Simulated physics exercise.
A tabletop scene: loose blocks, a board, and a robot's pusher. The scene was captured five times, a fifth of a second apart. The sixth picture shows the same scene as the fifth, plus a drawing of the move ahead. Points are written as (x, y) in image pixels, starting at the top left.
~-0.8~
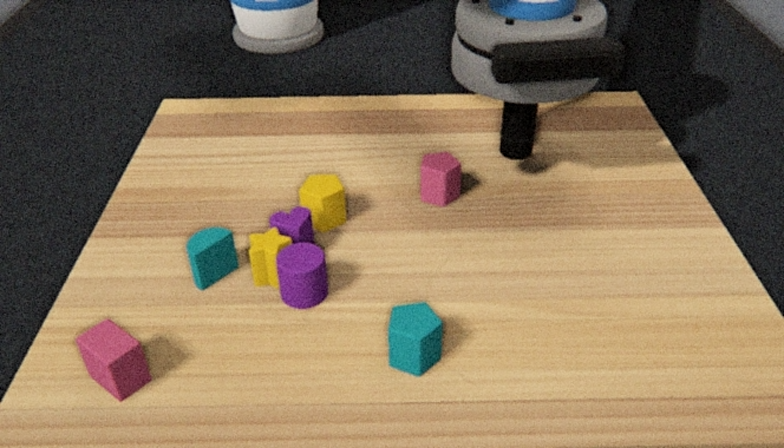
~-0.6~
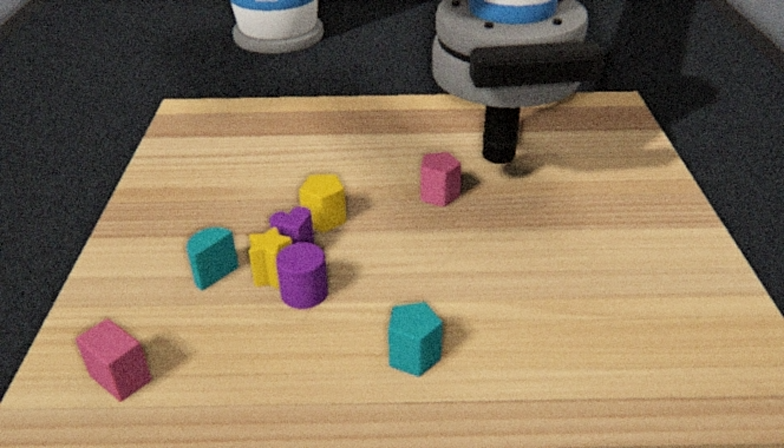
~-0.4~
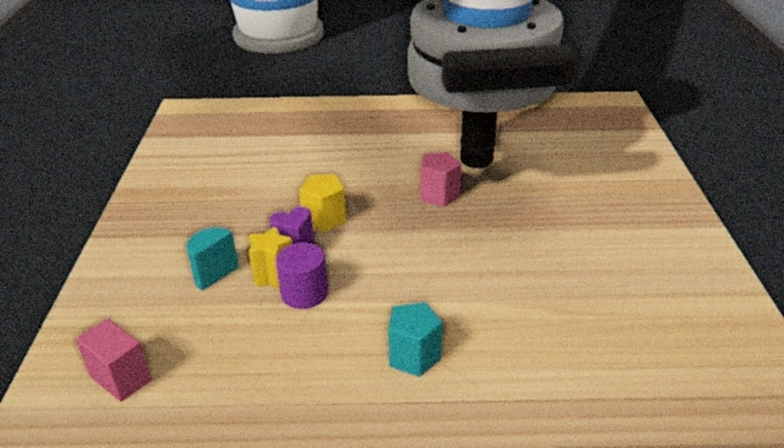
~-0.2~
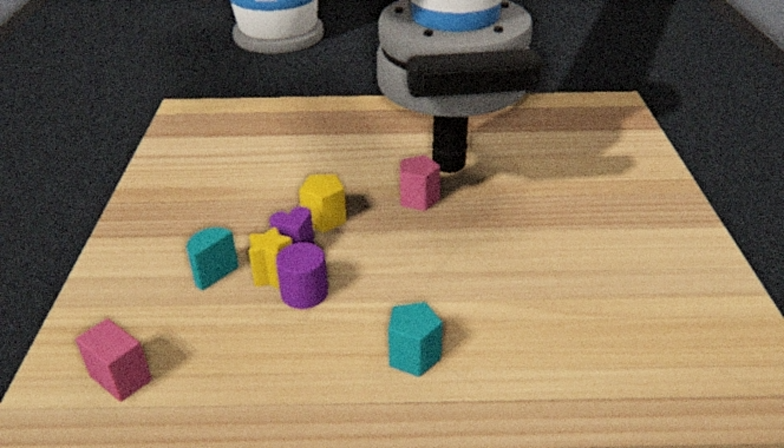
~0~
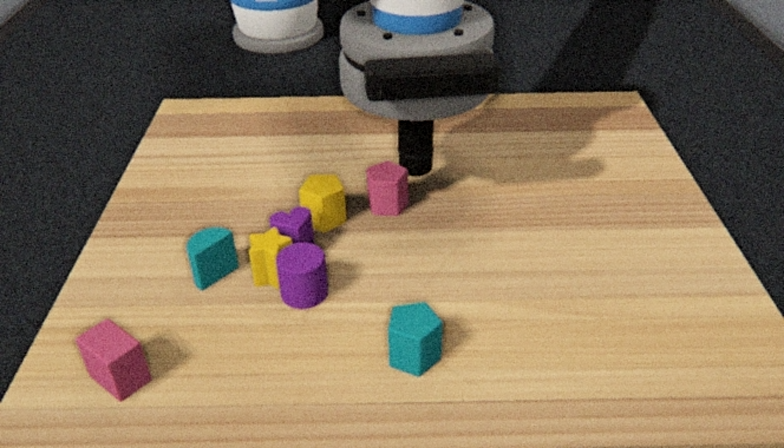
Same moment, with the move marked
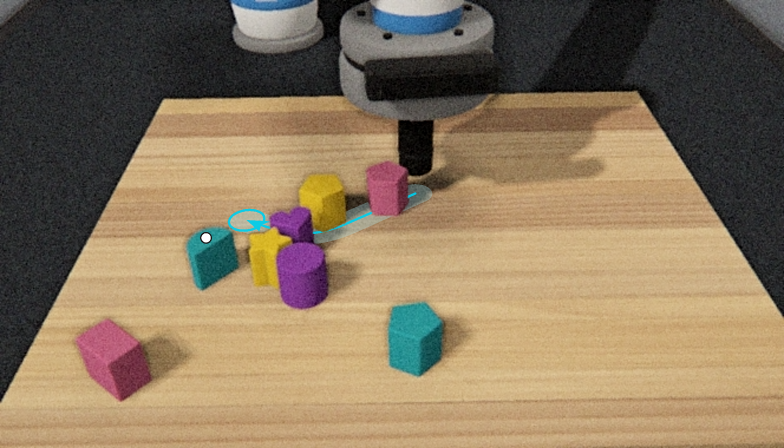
On a light wooden tabletop against a dark background, seen from above at an angle by a still camera, loose coloured blocks lie spread out. Yellow and purple blocks cluster left of centre beside a teal one, with pink blocks at lower left and upper centre and another teal block at lower centre. The robot's black pusher slides left, meets the upper pink block and pushes it toward the yellow pentagonal block.
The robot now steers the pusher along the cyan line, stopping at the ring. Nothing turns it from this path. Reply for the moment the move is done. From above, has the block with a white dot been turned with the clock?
Yes, I think so.
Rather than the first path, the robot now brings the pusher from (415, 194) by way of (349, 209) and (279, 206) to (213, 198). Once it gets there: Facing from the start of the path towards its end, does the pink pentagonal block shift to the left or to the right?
Side: Left.
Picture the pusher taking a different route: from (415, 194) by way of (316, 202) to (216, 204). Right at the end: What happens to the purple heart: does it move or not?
By then it is still where it was.
Path on the board, from (415, 194) via (364, 216) and (305, 234), ending at (247, 220); the dot is on the turquoise D-shaped block.
What follows on the original path. One third of the way, pusher at (363, 191); yellow pentagonal block at (291, 191), turned 25° clockwise; pink pentagonal block at (330, 192), turned 20° clockwise.
Two thirds of the way, pusher at (302, 208); turquoise D-shaped block at (191, 243), turned 15° clockwise; purple heart at (241, 231), turned 35° anticlockwise; yellow pentagonal block at (231, 195), turned 55° clockwise; pink pentagonal block at (263, 207), turned 35° clockwise.
At the end, pusher at (243, 195); turquoise D-shaped block at (187, 246), turned 25° clockwise; purple heart at (232, 234), turned 60° anticlockwise; yellow pentagonal block at (203, 194), turned 75° clockwise; pink pentagonal block at (230, 209), turned 10° anticlockwise.
